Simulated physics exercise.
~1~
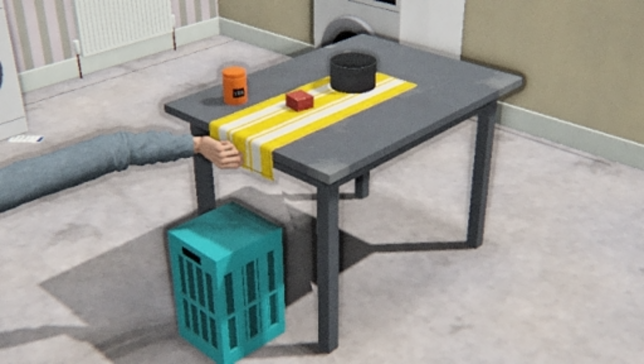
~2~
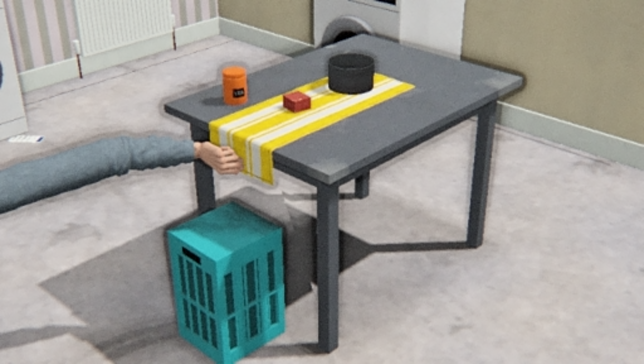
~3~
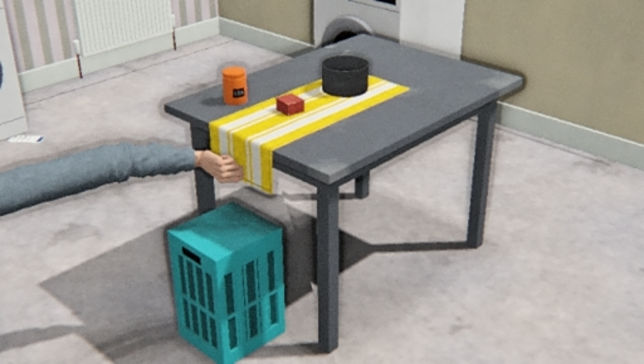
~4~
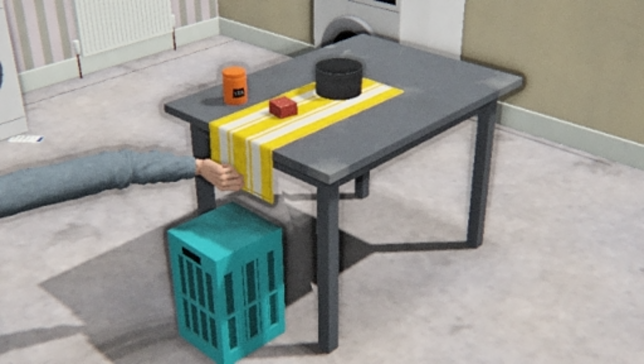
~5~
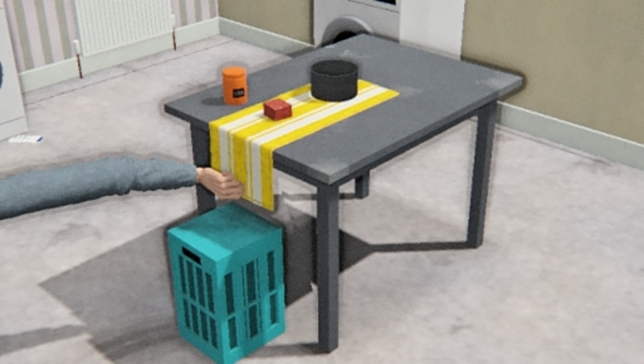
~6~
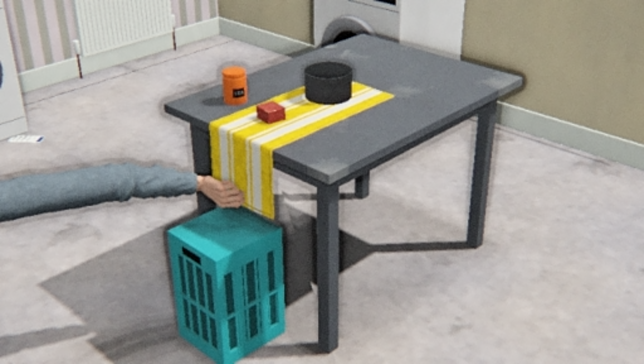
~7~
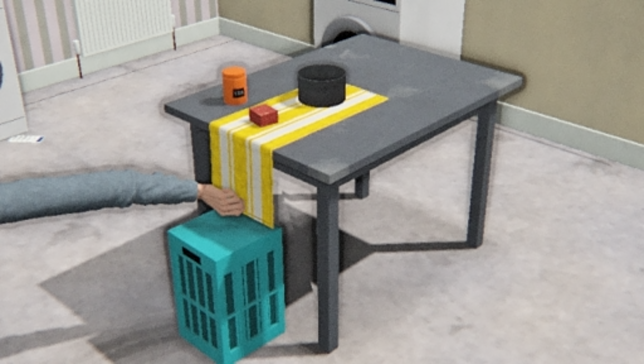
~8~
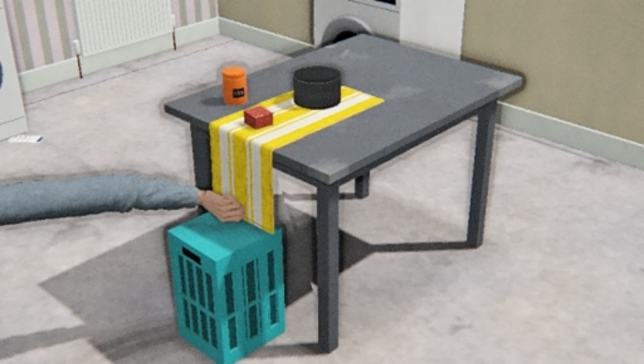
We see a hand slowly pulling the hanging end of a yellow striped scarf down from a grey table, carrying a red block and dark pot left along the tabletop. The hem reaches the turquoise crate below, while the block, pot and unmoved orange jar remain on the table.
